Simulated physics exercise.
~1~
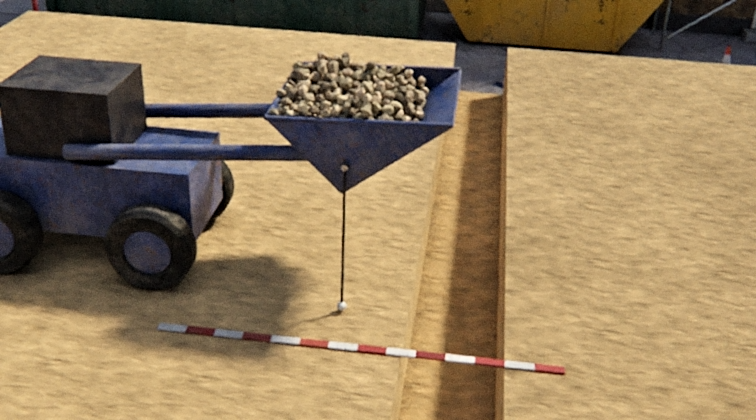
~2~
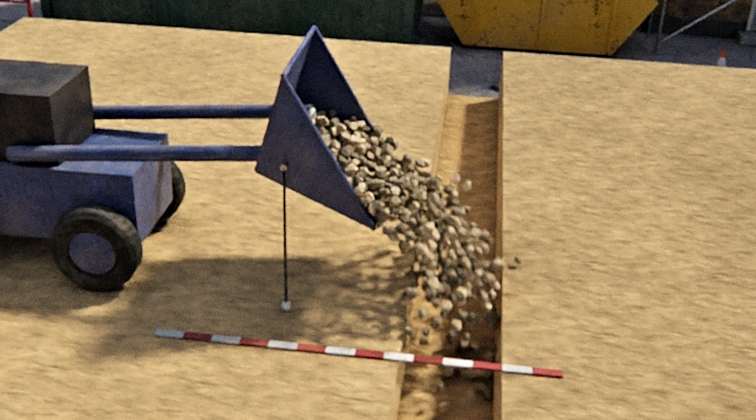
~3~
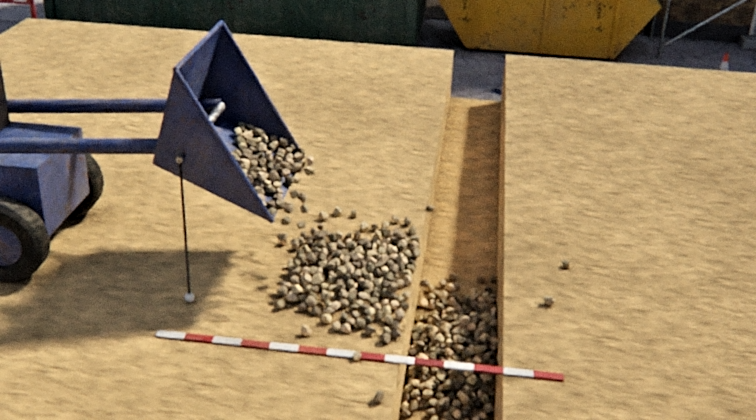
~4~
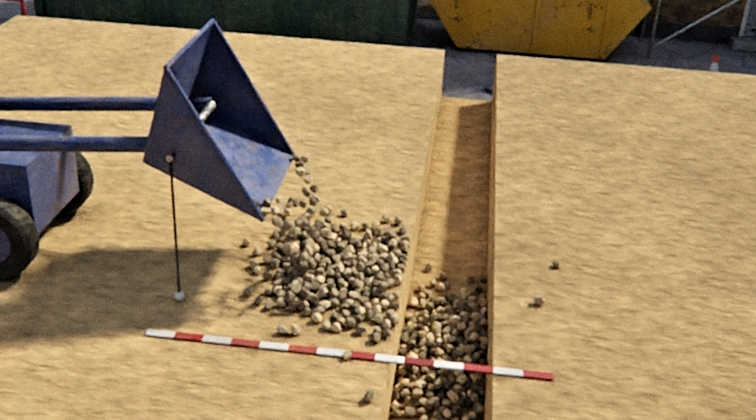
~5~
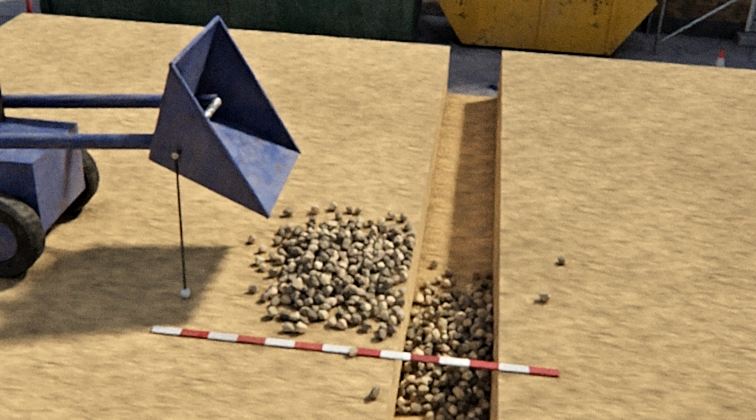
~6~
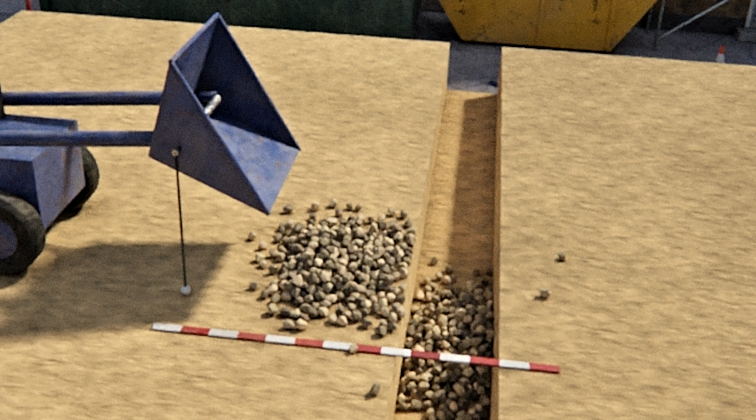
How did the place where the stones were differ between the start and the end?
At the start the stones were piled in the loader's raised bucket. By the end they were lower down, some in a heap on the sandy ground and the others in the trench.
